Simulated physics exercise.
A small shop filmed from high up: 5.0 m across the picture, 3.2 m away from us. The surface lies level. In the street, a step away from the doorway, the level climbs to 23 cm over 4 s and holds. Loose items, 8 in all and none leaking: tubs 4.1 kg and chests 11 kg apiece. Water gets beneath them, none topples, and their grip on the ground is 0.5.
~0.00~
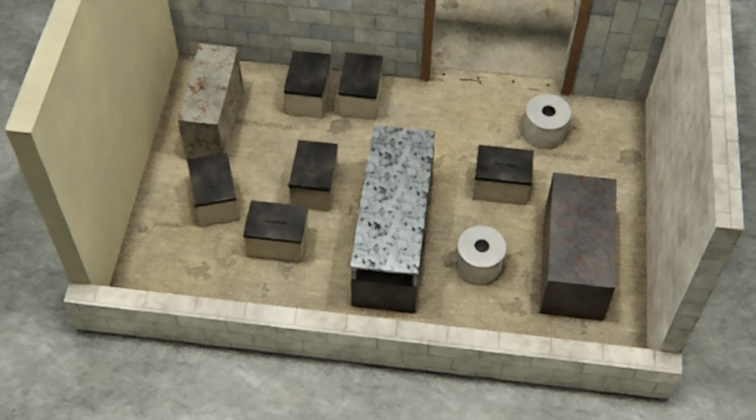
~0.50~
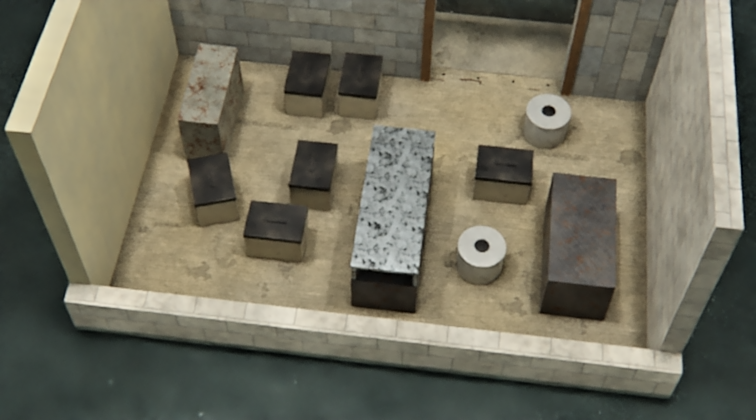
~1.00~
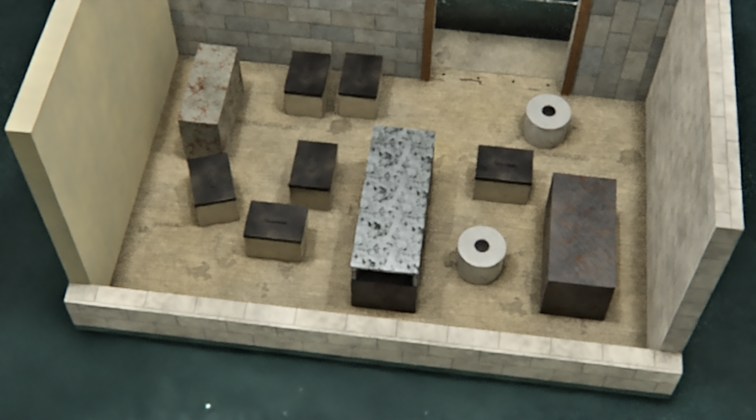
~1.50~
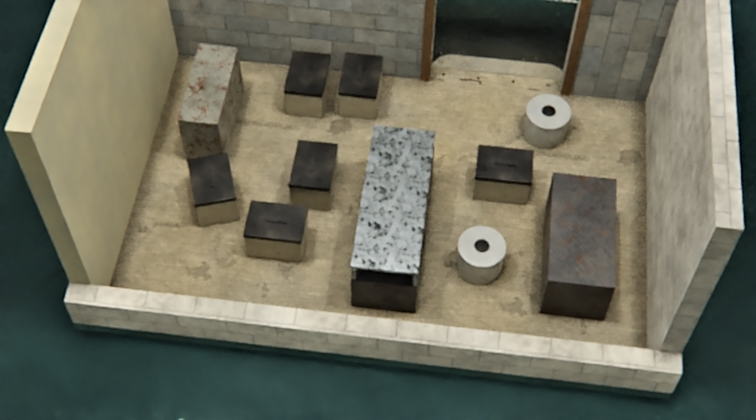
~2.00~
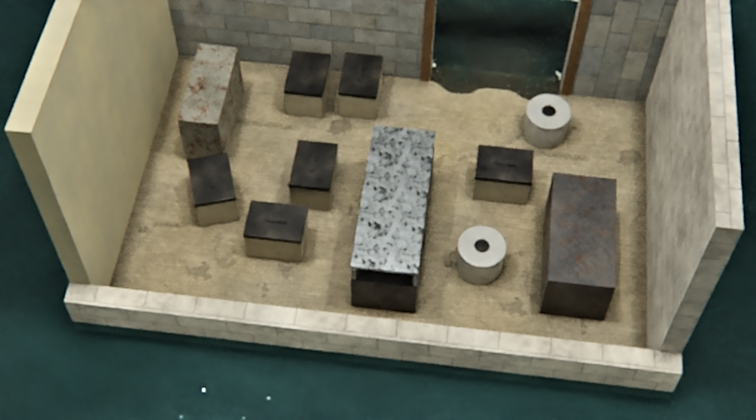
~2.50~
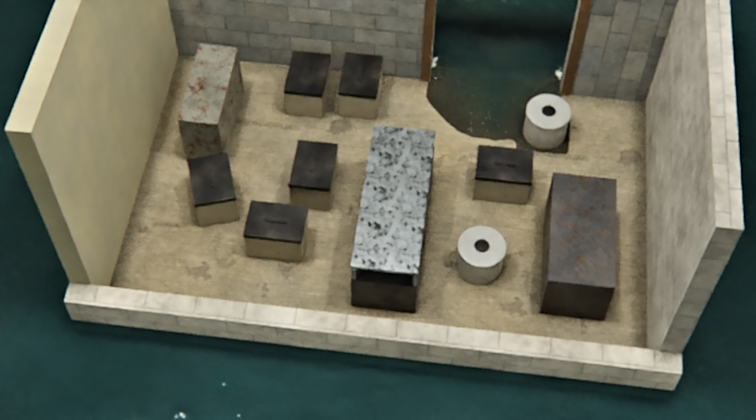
We see a small walled room from above, holding dark-topped chests, larger blocks and two round tubs, as dark water covers the ground outside, then spreads through the doorway across the nearby floor; the furnishings stay in place.
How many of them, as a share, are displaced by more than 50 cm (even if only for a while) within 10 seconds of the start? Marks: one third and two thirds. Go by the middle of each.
That comes to one to two thirds.
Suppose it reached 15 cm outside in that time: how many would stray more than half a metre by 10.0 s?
In that case 3 of them.
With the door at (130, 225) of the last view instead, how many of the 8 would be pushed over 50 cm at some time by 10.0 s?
In that case 6 of them.
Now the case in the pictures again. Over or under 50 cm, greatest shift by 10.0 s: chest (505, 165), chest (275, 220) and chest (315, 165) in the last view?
In turn: Past it, less, less.
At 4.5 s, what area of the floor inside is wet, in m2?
About 5.5 m2.
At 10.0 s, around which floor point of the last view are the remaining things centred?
At about (380, 206).
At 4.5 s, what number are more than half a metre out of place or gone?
I count 2.
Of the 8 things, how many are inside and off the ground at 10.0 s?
I count 7.
After 3.5 s 0 of 8 are over 50 cm from their spots; 0 afloat.
After 4.5 s 2 of 8 are over 50 cm from their spots; 1 afloat.
After 7.0 s 3 of 8 are over 50 cm from their spots; 3 afloat.
After 10.0 s 3 of 8 are over 50 cm from their spots, and 3 have been at some point; 7 afloat.
